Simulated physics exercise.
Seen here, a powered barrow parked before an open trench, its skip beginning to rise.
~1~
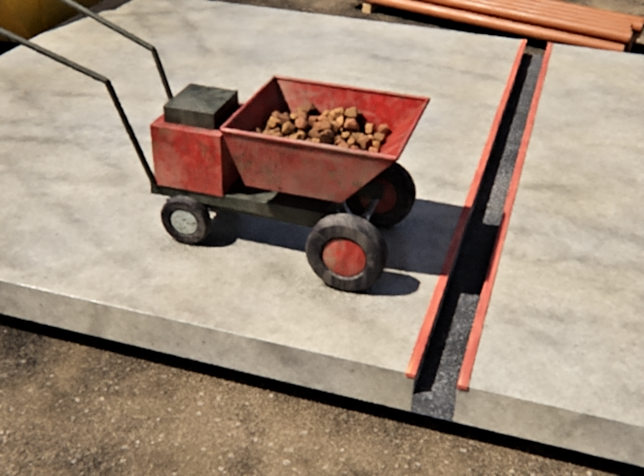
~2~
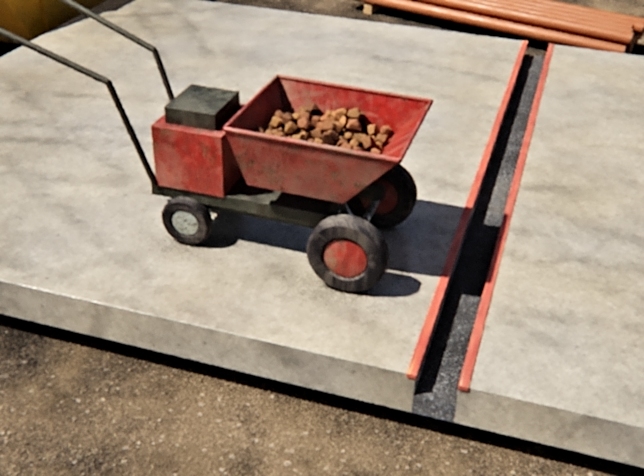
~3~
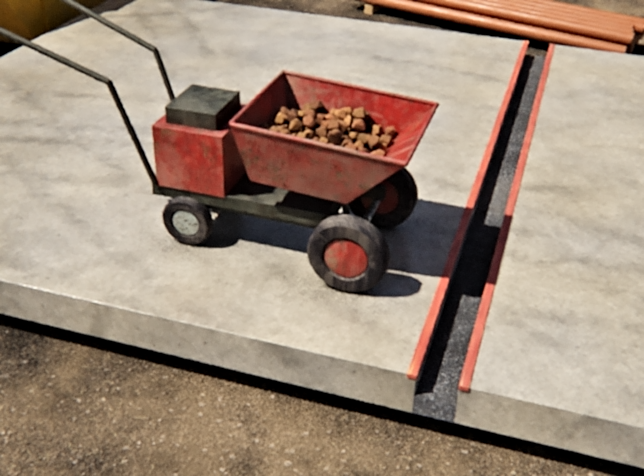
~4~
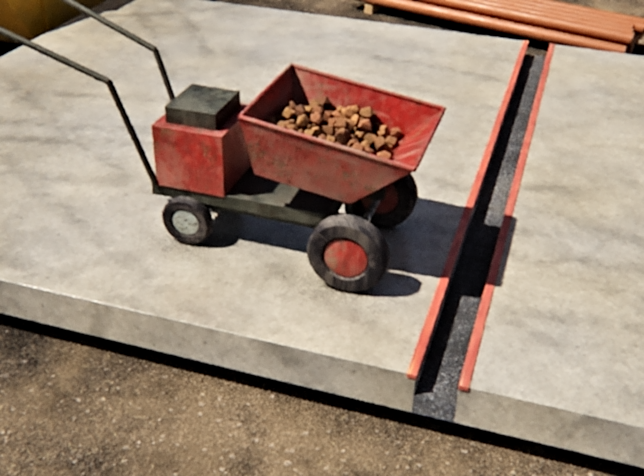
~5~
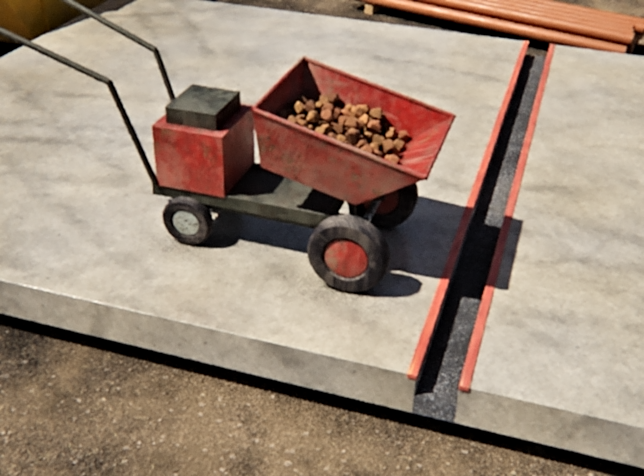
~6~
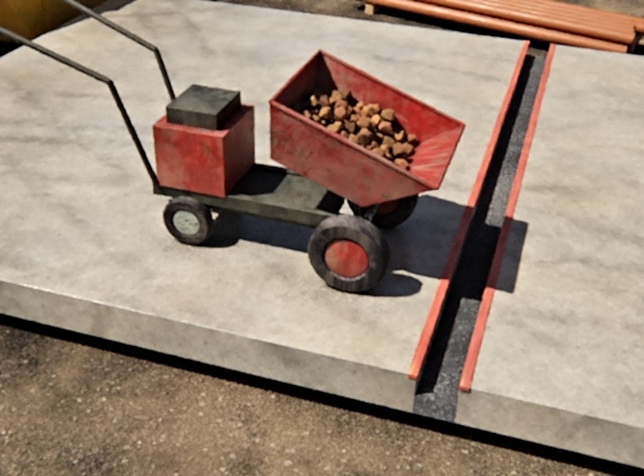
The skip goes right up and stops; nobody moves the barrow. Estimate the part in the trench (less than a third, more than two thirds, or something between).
Between the edges lies less than a third of the load.
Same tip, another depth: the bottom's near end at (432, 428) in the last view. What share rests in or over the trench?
Close to 10 per cent.
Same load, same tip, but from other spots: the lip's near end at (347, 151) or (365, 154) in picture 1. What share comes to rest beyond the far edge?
First some 20, then 30 per cent.
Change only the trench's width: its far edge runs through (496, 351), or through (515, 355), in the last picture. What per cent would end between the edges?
About 40 and 70 per cent.
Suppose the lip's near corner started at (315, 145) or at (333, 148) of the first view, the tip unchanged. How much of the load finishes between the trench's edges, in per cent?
Near 40 % and 50 %.
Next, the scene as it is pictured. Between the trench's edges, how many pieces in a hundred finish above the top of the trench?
Close to 15 per cent.
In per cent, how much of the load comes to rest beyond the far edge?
About 70 per cent.
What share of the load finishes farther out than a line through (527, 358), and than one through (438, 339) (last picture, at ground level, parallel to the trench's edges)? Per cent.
In turn 30 and 80 in a hundred.
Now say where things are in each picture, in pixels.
Lip of the skip at (396, 159), level; top of the load at (314, 134), clay clods; first edge of the trench at (424, 334); far edge at (473, 345), the trench under half as wide as the skip, and about half as deep as wide, in the first frame.
Lip of the skip at (400, 161), level; top of the load at (317, 135), in the second frame.
Lip of the skip at (406, 164), tipped barely; top of the load at (310, 122), in the third frame.
Lip of the skip at (414, 170), tipped a little; top of the load at (317, 119), in the fourth frame.
Lip of the skip at (425, 178), tipped a little; top of the load at (308, 122), in the fifth frame.
Lip of the skip at (437, 188), tipped clearly; top of the load at (320, 117); first edge of the trench at (426, 335); far edge at (475, 346), in the sixth frame.
Soon after the last picture, skip tipped steeply; all in the skip.
A little later, skip tipped right over; about two thirds in the skip; a stray few in or heaped over the trench; about a quarter beyond it; a stray few falling.
Later still, skip tipped right over; about a quarter in the skip; a small part in or heaped over the trench; about two thirds beyond it.
By the end, skip tipped right over; about a quarter in the skip; a small part in or heaped over the trench; about two thirds beyond it.
